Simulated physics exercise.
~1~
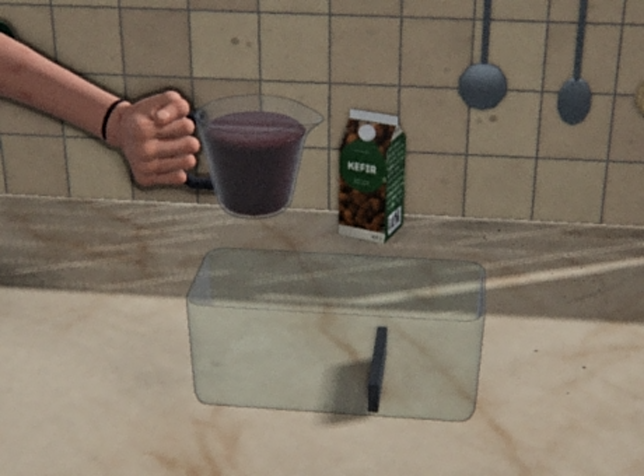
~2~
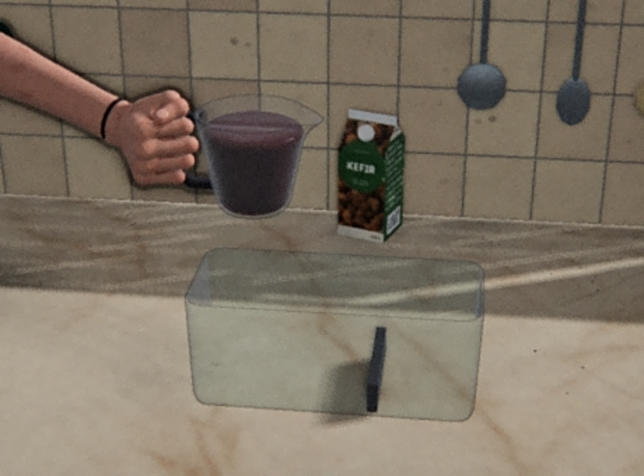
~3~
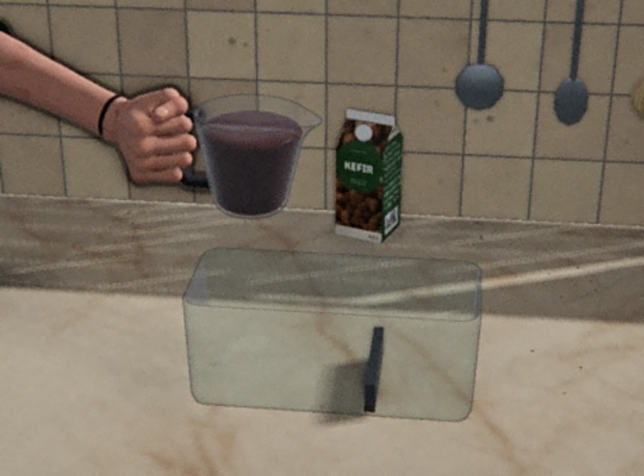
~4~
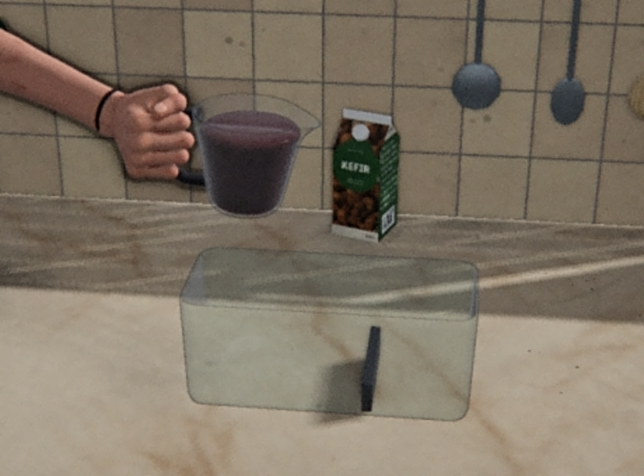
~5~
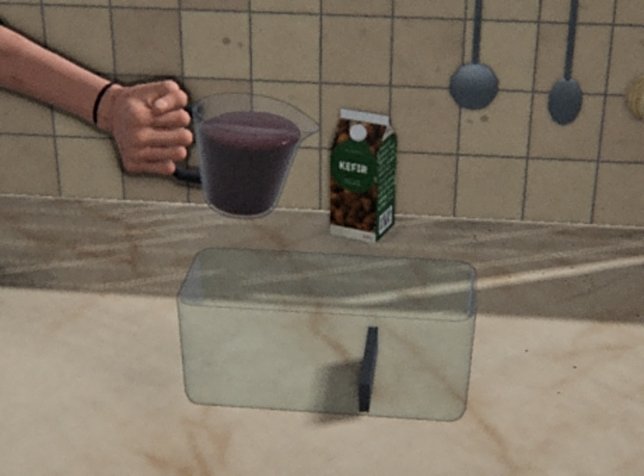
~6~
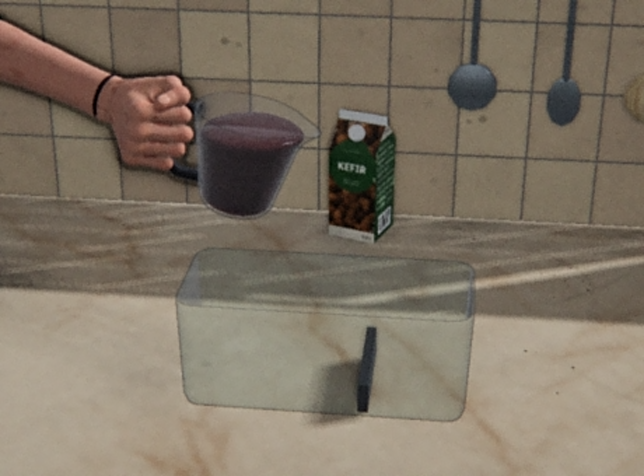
We see a hand at the left holding a clear jug of dark purple liquid above a long transparent basin, with a kefir carton behind. The jug tilts slightly to the right while the view shifts very little.
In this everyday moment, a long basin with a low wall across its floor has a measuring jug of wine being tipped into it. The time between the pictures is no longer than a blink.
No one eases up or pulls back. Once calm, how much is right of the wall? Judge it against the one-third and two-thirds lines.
It ends up between the two lines.
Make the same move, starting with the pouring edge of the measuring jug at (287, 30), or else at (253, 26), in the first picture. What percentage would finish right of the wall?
It works out to around 30 % and then around 10 %.
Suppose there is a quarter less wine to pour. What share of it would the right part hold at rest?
Estimated share: Around 40 %.
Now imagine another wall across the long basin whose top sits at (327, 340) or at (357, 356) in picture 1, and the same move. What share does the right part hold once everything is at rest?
95 % then 75 %.
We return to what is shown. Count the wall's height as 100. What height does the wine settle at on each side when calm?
Levels: Left around 30 per cent, right around 70 per cent.
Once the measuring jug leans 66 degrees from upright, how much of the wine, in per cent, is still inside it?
65 %.
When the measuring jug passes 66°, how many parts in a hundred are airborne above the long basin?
Around 25 in a hundred.
A moment on, the tilt is 66° and 67 per cent is still to pour, 2 is left of the wall and 9 right of it.
Next, the tilt is 99° and 12 per cent is still to pour, 23 is left of the wall and 50 right of it.
Then the tilt is 104° and 0 per cent is still to pour, 45 is left of the wall and 54 right of it.
Later the tilt is 104° and 0 per cent is still to pour, 45 is left of the wall and 55 right of it.
Finally, 45 per cent lies left of the wall, 55 right of it and 1 outside.
